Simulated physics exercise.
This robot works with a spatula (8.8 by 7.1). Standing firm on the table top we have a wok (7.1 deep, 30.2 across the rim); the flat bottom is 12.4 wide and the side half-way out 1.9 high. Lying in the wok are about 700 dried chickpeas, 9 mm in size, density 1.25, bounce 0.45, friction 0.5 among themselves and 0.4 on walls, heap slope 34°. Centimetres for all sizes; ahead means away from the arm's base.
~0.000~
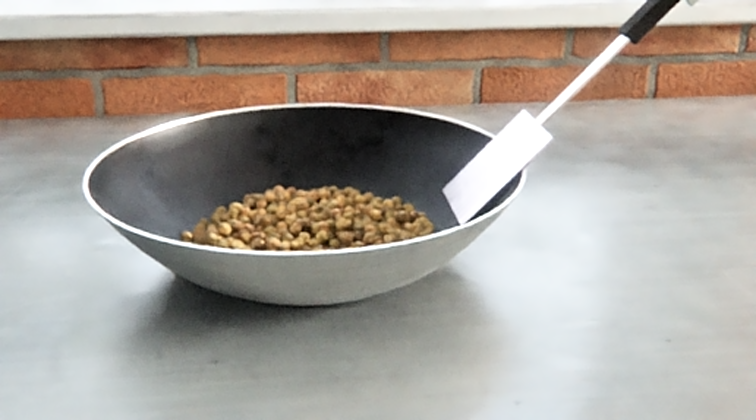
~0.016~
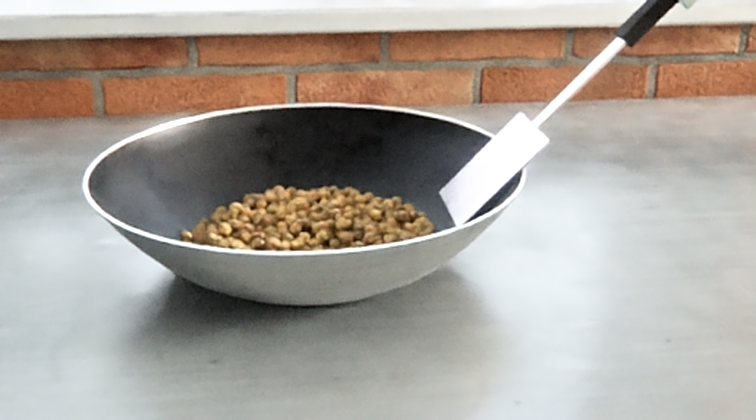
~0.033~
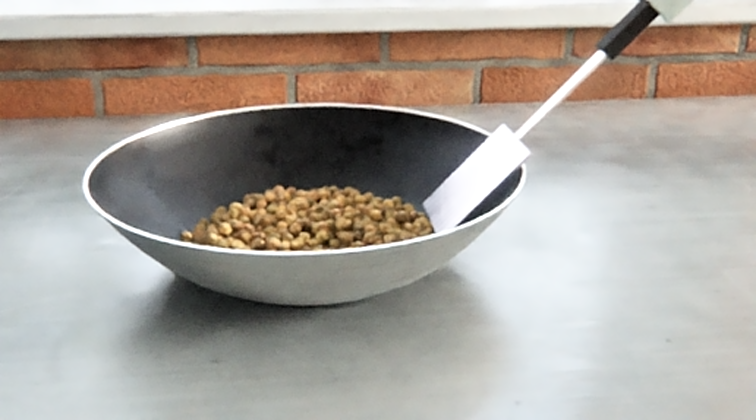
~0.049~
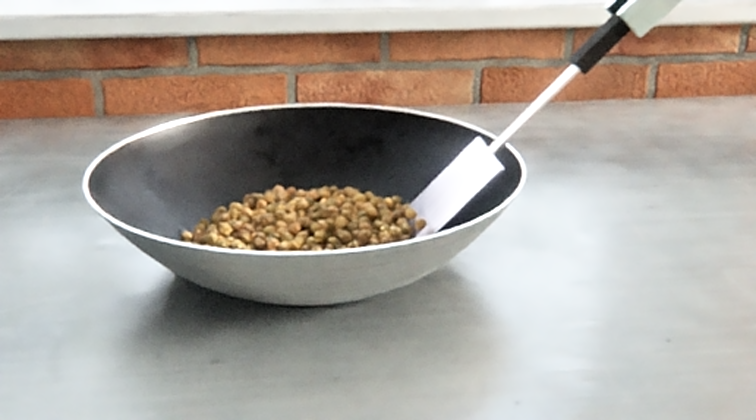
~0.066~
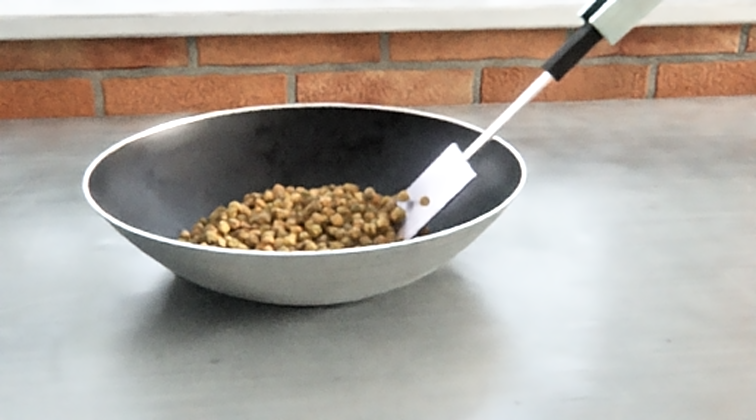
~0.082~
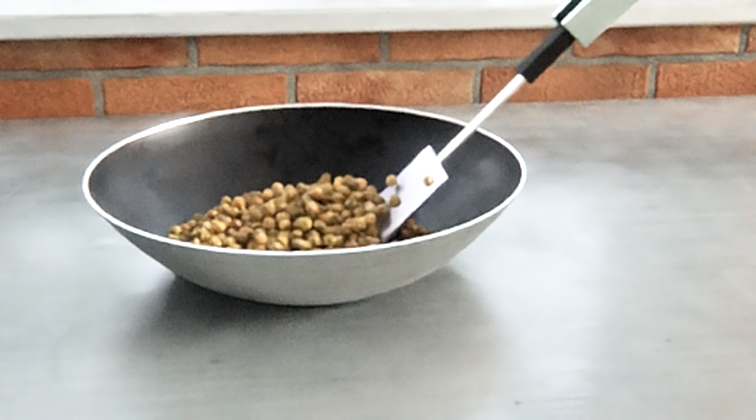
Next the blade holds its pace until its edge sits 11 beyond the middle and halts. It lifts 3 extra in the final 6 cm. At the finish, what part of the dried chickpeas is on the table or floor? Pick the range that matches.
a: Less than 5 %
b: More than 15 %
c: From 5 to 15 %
b, more than 15 %.
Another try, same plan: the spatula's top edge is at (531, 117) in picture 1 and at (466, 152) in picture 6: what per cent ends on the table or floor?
Some 20 per cent.
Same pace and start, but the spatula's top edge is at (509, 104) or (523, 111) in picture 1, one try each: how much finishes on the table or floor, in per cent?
Some 25 and 25 per cent.
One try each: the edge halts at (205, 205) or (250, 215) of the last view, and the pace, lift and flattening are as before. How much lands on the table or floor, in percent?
About 10 and 0 per cent.
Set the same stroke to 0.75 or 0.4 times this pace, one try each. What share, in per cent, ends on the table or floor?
Some 20 and 5 per cent.
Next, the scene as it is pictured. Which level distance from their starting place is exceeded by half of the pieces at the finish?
Some 4 cm.
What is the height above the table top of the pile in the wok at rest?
Roughly 5.0 centimetres.
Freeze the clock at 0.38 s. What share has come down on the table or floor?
My estimate is roughly 0 %.
By 0.12 s, sloping 46°, highest piece 10 above the table; 699 in the wok.
By 0.16 s, sloping 46°, highest piece 11 above the table; 699 in the wok.
By 0.38 s, sloping 46°, highest piece 25 above the table; 528 in the wok, 14 on the table or floor, 157 on the blade or in flight.
By 1.43 s, sloping 46°, highest piece 5 above the table; 528 in the wok, 171 on the table or floor.
Final count, 528 in the wok, 171 on the table or floor. That is 24 % on the table or floor.
